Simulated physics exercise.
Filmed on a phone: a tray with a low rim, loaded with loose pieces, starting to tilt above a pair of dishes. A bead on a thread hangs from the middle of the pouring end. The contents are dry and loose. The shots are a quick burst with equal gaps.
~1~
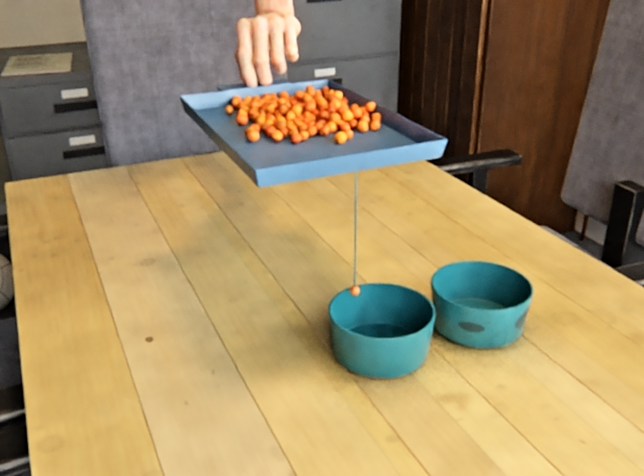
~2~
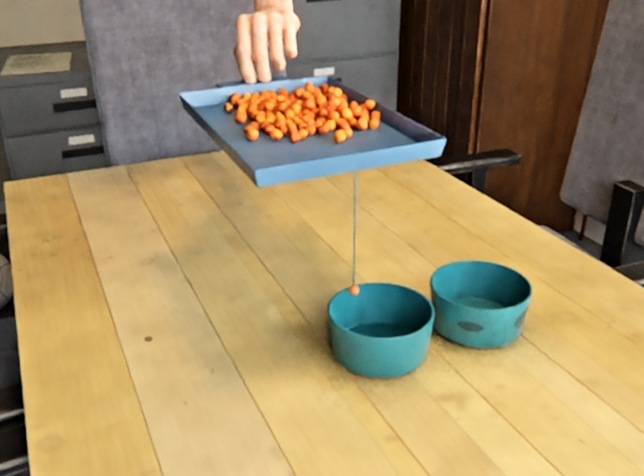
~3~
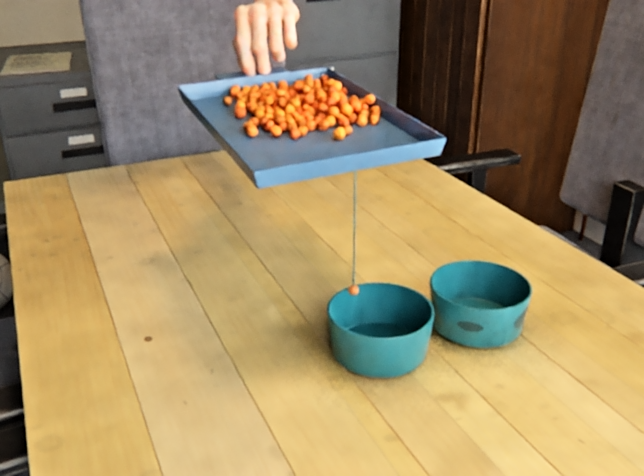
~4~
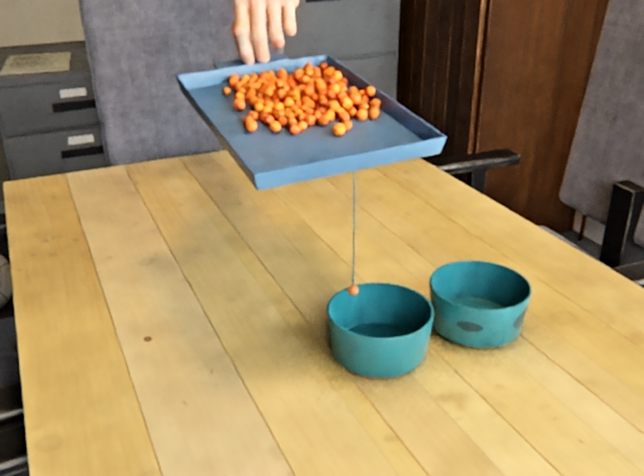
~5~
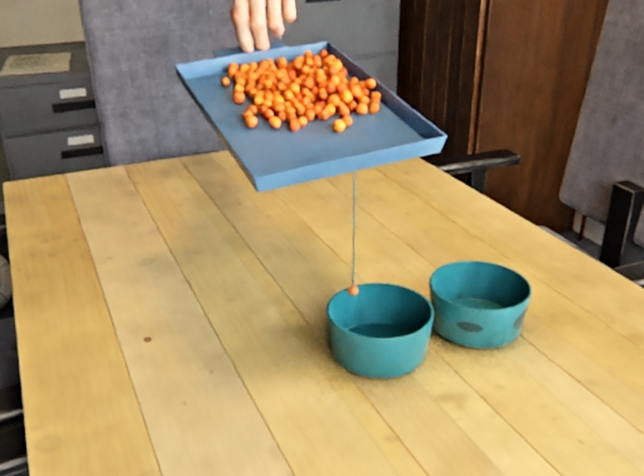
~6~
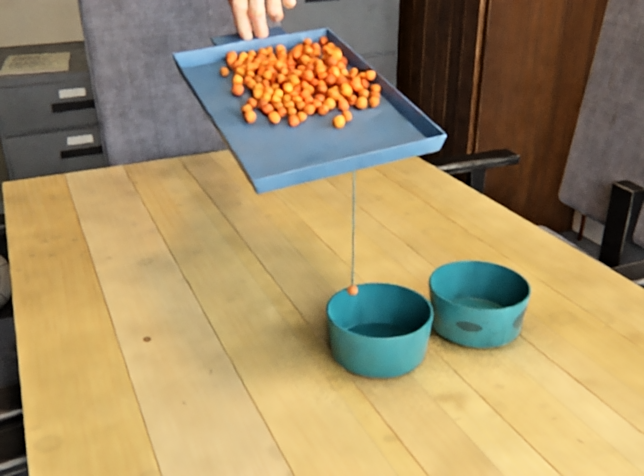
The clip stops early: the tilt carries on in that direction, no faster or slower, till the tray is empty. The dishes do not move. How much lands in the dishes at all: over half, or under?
They take only the smaller part between them.
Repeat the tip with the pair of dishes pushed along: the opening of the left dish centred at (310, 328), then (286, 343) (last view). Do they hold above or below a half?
One: Over half. Two: Over half.
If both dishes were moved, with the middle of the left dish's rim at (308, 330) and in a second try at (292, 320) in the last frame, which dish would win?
In turn: Left; the left-hand dish.
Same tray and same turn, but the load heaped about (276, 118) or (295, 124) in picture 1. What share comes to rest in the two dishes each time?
First some 0, then 10 per cent.
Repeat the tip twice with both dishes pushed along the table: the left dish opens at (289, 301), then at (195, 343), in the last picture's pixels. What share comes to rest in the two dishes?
About 10 and 40 per cent.
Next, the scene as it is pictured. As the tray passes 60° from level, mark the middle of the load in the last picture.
Roughly at (308, 136).
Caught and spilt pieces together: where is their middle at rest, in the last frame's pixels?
Near (308, 391).
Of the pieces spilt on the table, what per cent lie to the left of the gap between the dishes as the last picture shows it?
Near 90 %.
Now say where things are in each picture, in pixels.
Corners of the pouring end at (258, 168) and (442, 139), level; middle of the load at (305, 110), coated peanuts; left dish at (407, 354); right dish at (510, 325); bead on its thread at (355, 291), in the first frame.
Corners of the pouring end at (257, 168) and (441, 138), level; middle of the load at (304, 108), in the second frame.
Corners of the pouring end at (257, 169) and (441, 137), tipped barely, lowest at the left corner; middle of the load at (304, 102), in the third frame.
Corners of the pouring end at (257, 172) and (441, 136), tipped a little, lowest at the left corner; middle of the load at (303, 93), in the fourth frame.
Corners of the pouring end at (257, 175) and (441, 135), tipped a little, lowest at the left corner; middle of the load at (303, 84), in the fifth frame.
Corners of the pouring end at (257, 177) and (441, 134), tipped a little, lowest at the left corner; middle of the load at (302, 75); left dish at (405, 354); right dish at (508, 325), in the sixth frame.
Soon after the last picture, tray tipped steeply; nearly all on the tray; a stray few outside both; a stray few in the air.
A little later, tray tipped past a quarter turn; most on the tray; a stray few in the left dish; about a quarter outside both; a stray few in the air.
Later still, tray tipped past a quarter turn; a small part in the left dish; nearly all outside both.
At rest, tray tipped past a quarter turn; a small part in the left dish; none in the right dish; nearly all outside both.
